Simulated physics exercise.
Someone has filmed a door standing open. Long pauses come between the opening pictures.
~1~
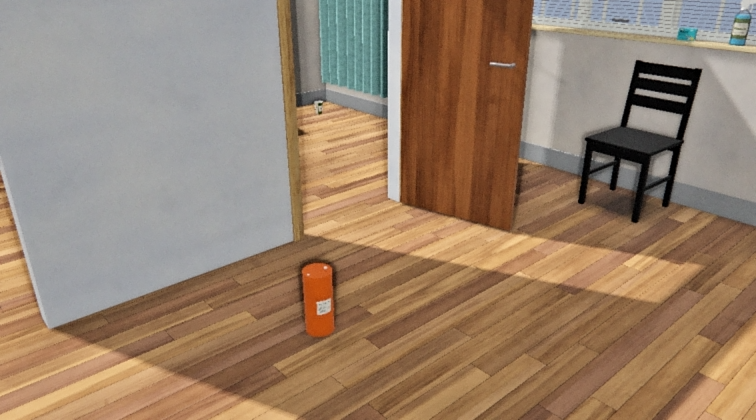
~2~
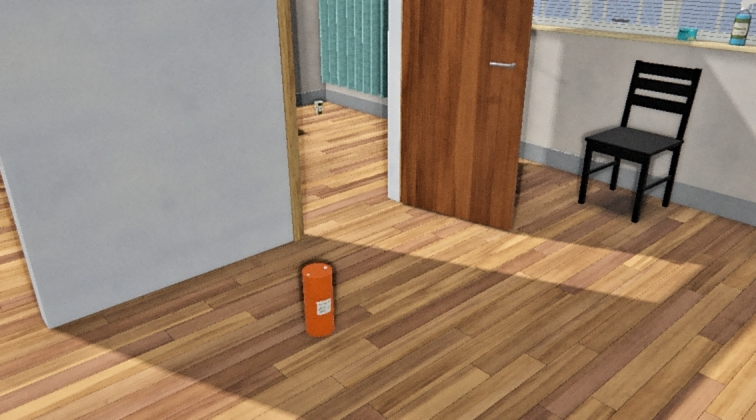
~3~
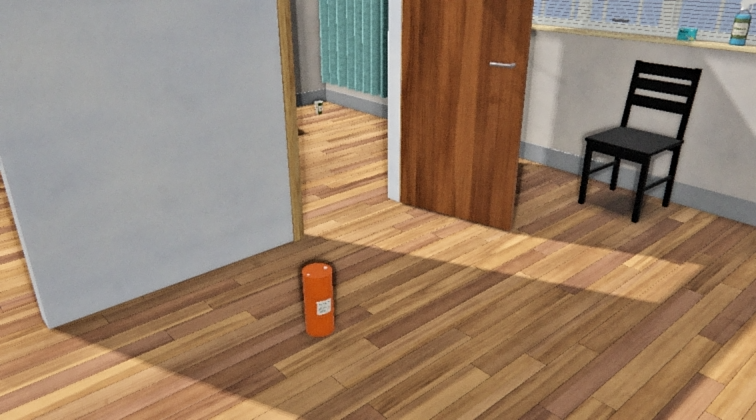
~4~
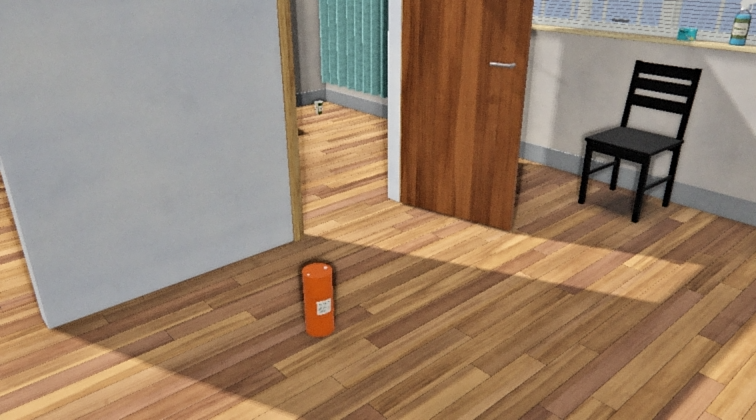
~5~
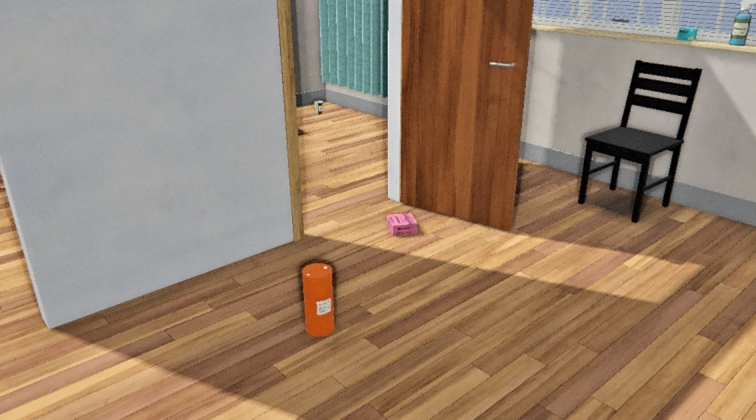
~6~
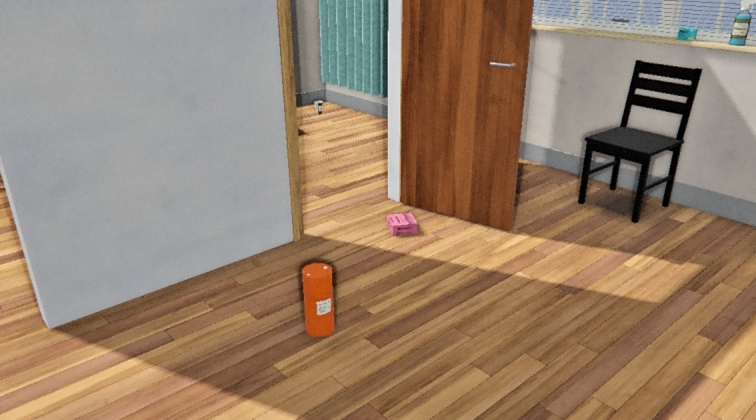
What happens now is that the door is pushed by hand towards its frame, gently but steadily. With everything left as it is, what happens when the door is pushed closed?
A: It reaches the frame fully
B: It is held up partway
A.
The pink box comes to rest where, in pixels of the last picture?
Close to (324, 210) in the last picture.
Then, 1.00 s later than the last frame, door 50° open; pink box moved a little near (390, 224).
Then, 1.40 s later than the last frame, door 16° open; pink box moved well along near (350, 220).
When it is over, door 0° open; moved from the start, pink box; orange canister as before. End places, in pixels of the last picture, pink box near (324, 210).
